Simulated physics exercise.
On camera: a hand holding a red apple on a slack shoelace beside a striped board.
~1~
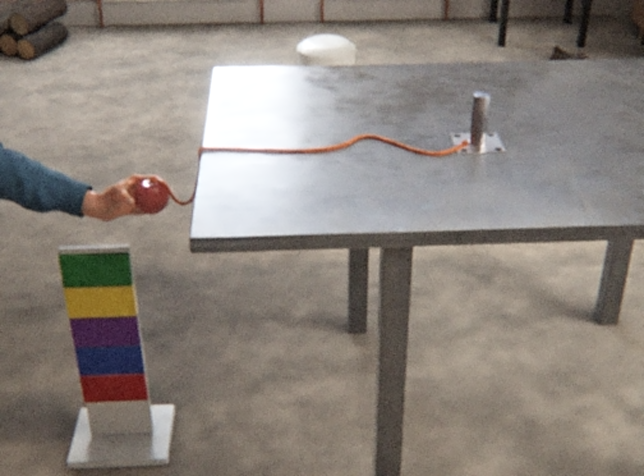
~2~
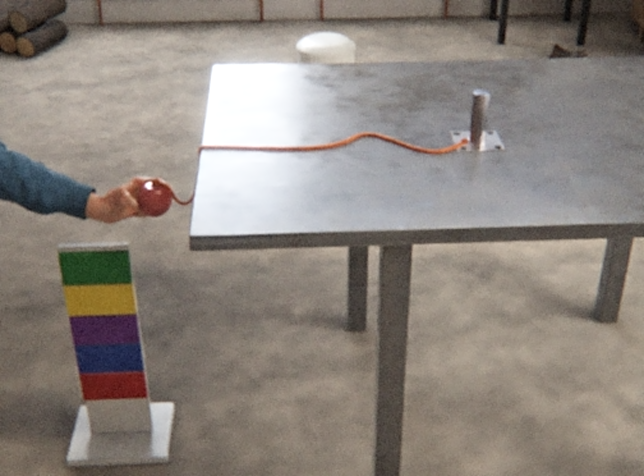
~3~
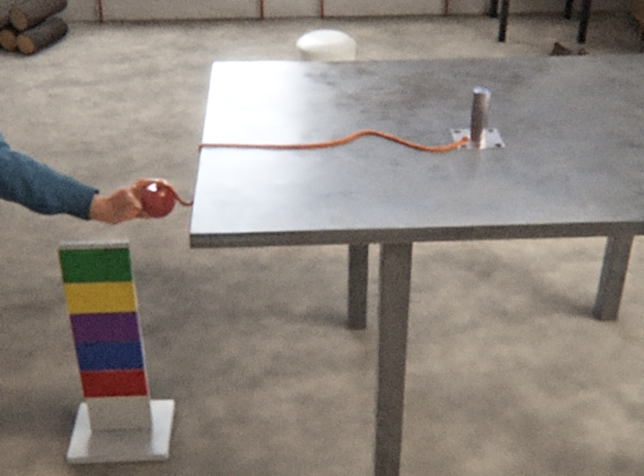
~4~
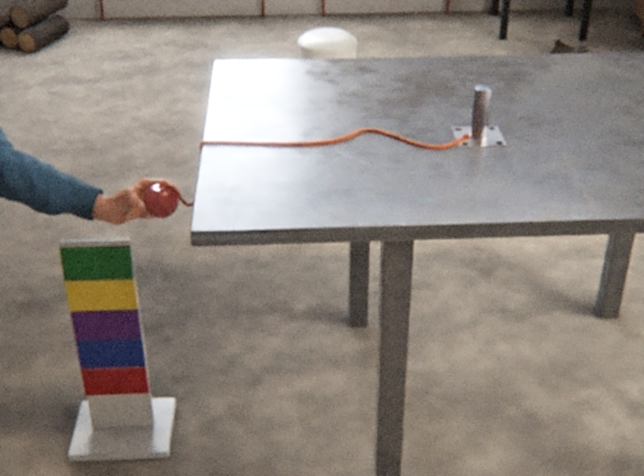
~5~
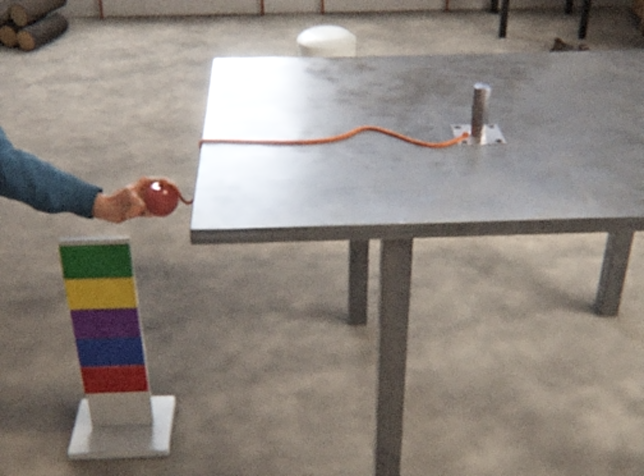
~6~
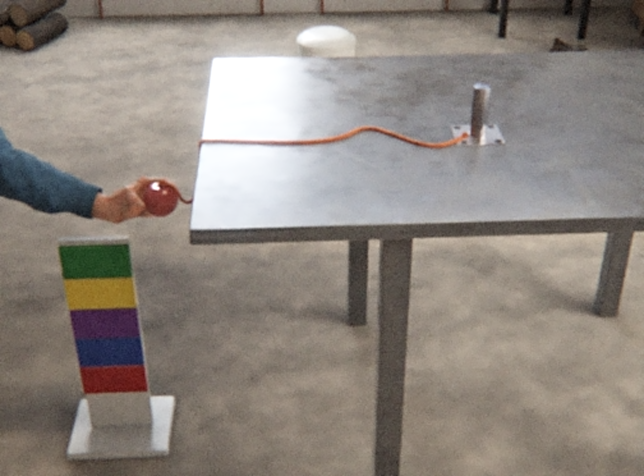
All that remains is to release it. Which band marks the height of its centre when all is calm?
Its centre hangs level with the yellow band.
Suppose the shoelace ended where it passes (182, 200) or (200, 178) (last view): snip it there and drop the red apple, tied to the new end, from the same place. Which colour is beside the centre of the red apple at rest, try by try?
One after the other, green; higher than all five.
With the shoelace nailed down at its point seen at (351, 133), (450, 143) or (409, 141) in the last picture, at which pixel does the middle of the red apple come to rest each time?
About (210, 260), (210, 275) and (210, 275).
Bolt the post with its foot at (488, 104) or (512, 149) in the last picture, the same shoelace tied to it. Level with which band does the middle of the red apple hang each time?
It would be green; green.
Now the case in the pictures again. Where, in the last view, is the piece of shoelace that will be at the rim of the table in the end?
That spot is around (234, 141).
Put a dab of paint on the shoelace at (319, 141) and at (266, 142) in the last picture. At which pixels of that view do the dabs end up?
At (285, 140), then (232, 141).
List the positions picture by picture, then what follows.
In the first frame, red apple (151, 197); green (96, 272); yellow (100, 303); purple (105, 333); blue (110, 361); red (114, 389).
In the second frame, red apple (154, 199); shoelace through (440, 152) (378, 136) (319, 147) (240, 147) (199, 179).
In the third frame, red apple (158, 201).
In the fourth frame, red apple (161, 201); shoelace through (442, 147) (380, 132) (320, 143) (241, 143) (202, 176).
In the fifth frame, red apple (161, 200).
In the sixth frame, red apple (161, 200); shoelace through (441, 145) (379, 130) (319, 141) (240, 141) (200, 174).
Soon after, apple near (225, 278); level with yellow.
Then, apple near (198, 285); level with yellow.
At rest, apple near (209, 284); level with yellow. Its middle rests at the yellow band.
